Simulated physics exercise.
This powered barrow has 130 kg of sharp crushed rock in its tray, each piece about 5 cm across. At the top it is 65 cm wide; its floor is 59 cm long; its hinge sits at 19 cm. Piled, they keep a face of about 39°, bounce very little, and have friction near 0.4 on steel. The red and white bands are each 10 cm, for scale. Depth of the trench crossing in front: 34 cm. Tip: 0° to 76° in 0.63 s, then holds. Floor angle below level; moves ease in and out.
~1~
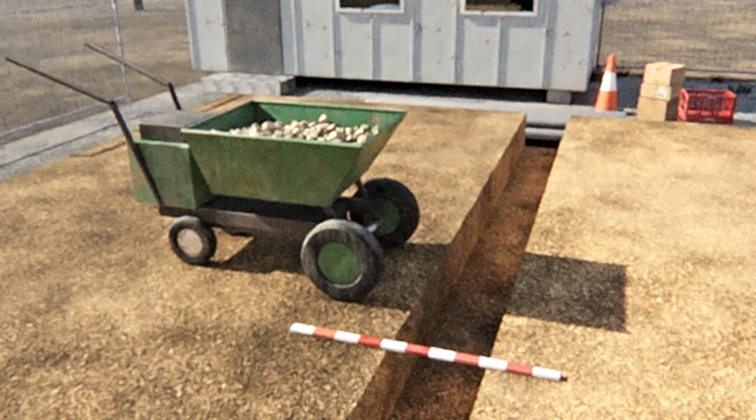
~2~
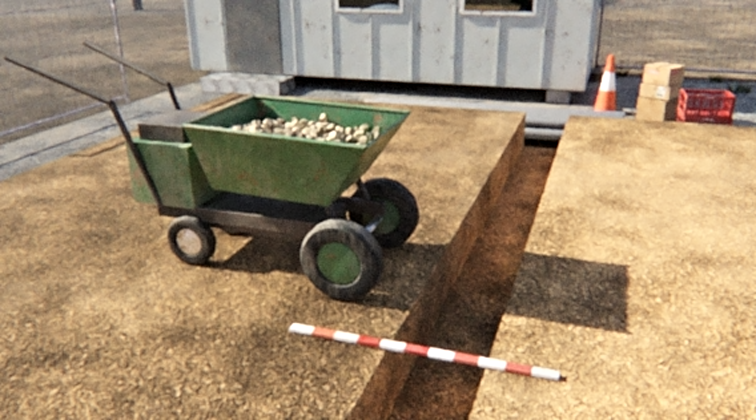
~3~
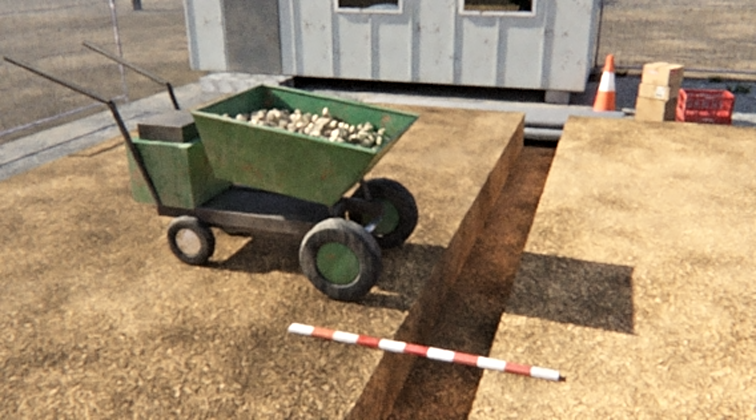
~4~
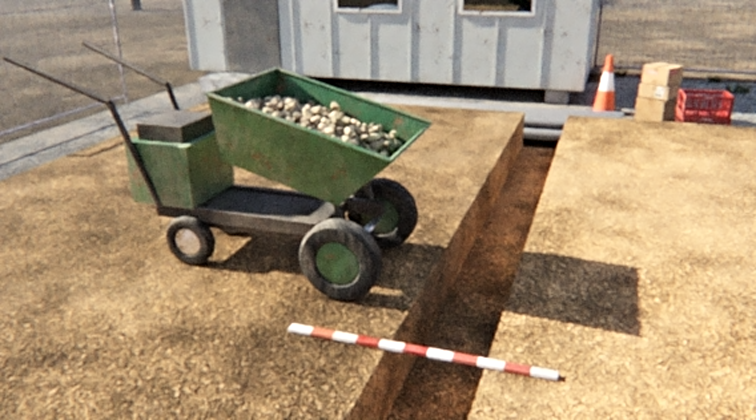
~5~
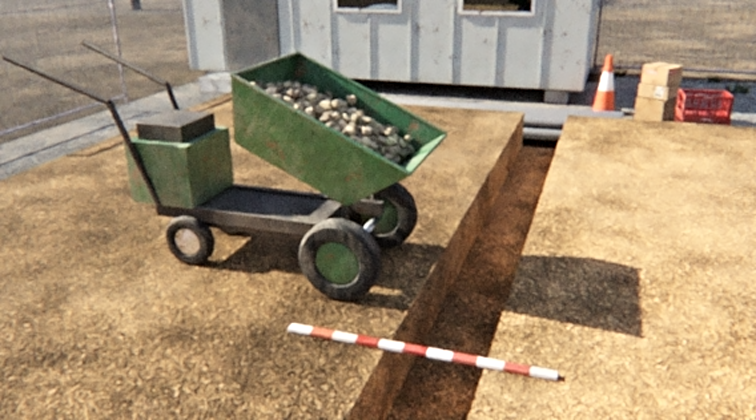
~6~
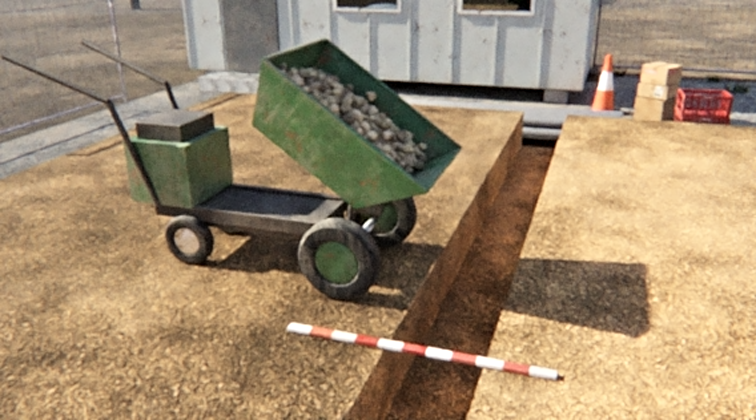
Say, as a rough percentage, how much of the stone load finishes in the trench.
Roughly 37 out of 100.
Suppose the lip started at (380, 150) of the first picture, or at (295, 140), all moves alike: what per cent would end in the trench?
Roughly 25 in a hundred from the first, 90 in a hundred from the second.
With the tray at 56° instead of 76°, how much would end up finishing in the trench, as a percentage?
In that case around 10 percent.
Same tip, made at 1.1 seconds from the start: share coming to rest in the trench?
It would be near 55 per cent.
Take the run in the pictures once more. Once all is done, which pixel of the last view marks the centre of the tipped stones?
Their middle lands near (539, 292).
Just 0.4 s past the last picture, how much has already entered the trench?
By that moment, roughly 5 per cent of the load.
Then, 0.2 s after the last picture the floor is at 64°, 100 % in the tray; the foremost stones are at (447, 219).
Then, 0.4 s after the last picture the floor is at 76°, 69 % in the tray, 7 % in the trench, 24 % past the trench; the foremost stones are at (556, 304).
Then, 0.8 s after the last picture the floor is at 76°, 17 % in the tray, 18 % in the trench, 64 % past the trench; the foremost stones are past the picture's edge.
Then, 2.7 s after the last picture the floor is at 76°, 0 % in the tray, 37 % in the trench, 62 % past the trench; the foremost stones are past the picture's edge.
